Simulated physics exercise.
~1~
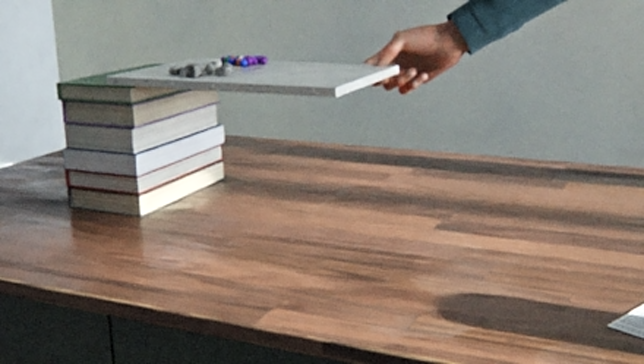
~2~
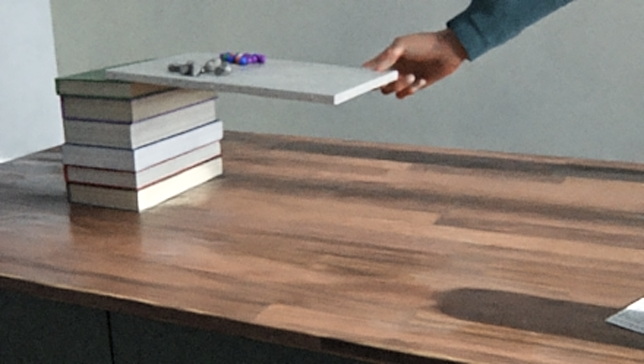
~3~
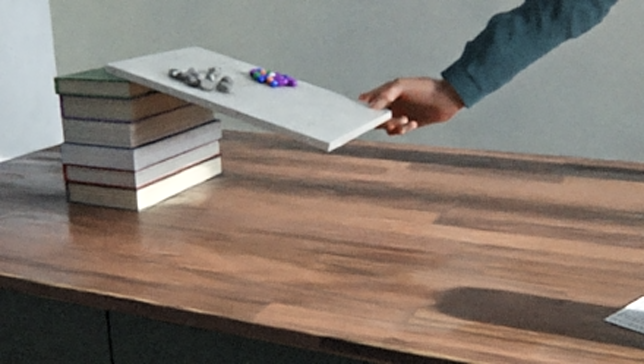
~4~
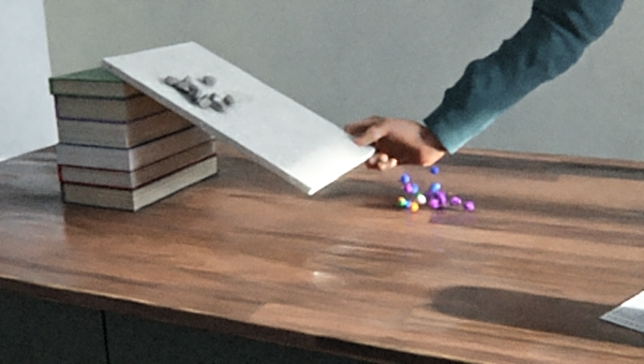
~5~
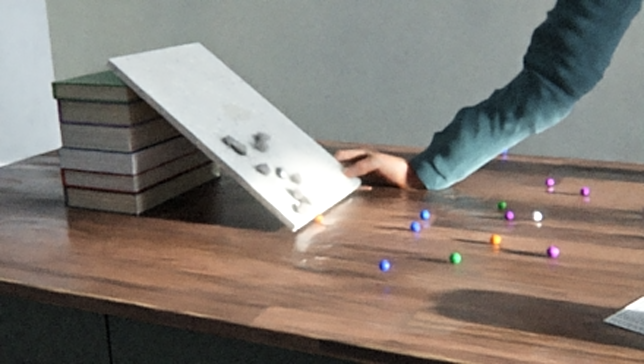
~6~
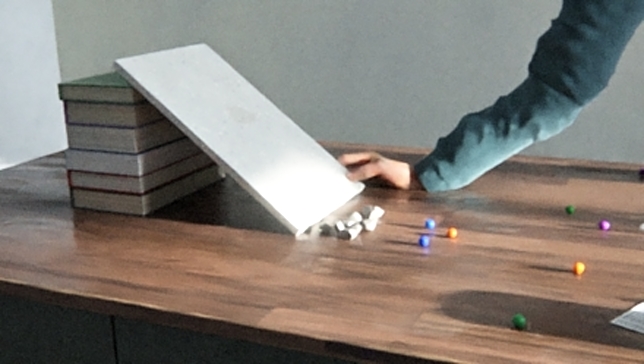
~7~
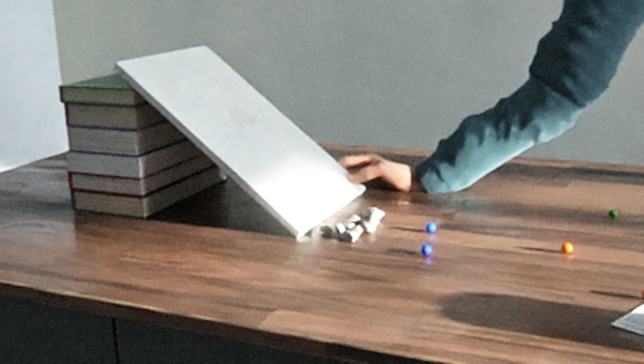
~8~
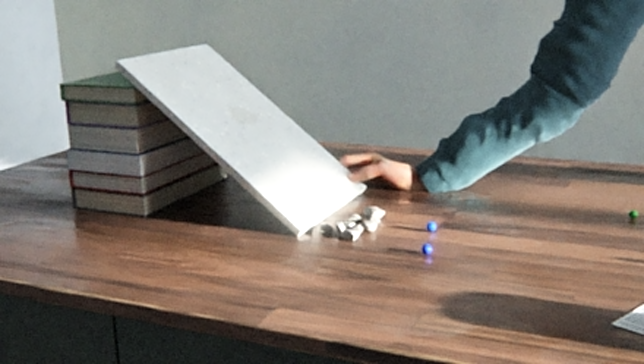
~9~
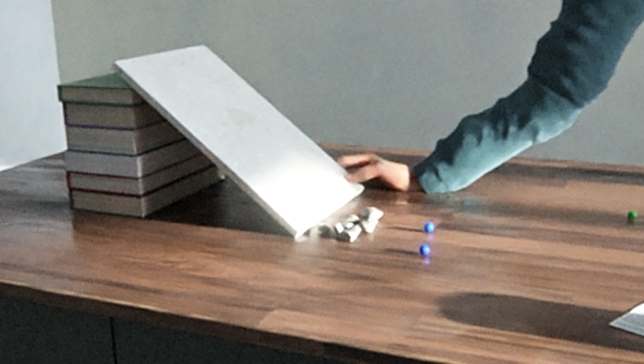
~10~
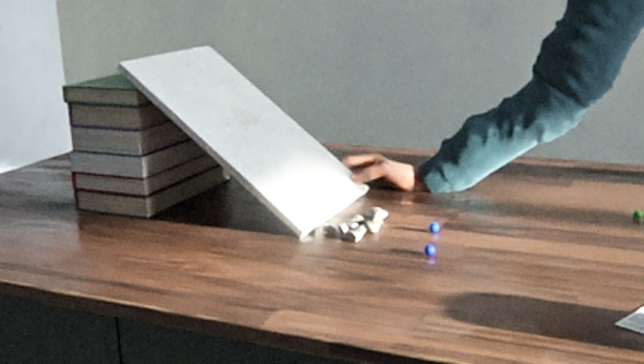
A white board, its left end resting on a stack of books, is held up at the right by a hand in a teal sleeve, above a brown wooden counter against a grey wall, seen from the side and slightly above. Grey lumps and colourful beads sit on it. The hand lowers the free end, and the beads roll off first, scattering rightward. As the board steepens to reach the counter, the grey lumps slide down and pile at its foot. Most beads roll out of view, leaving two blue ones nearby and a green one far right.
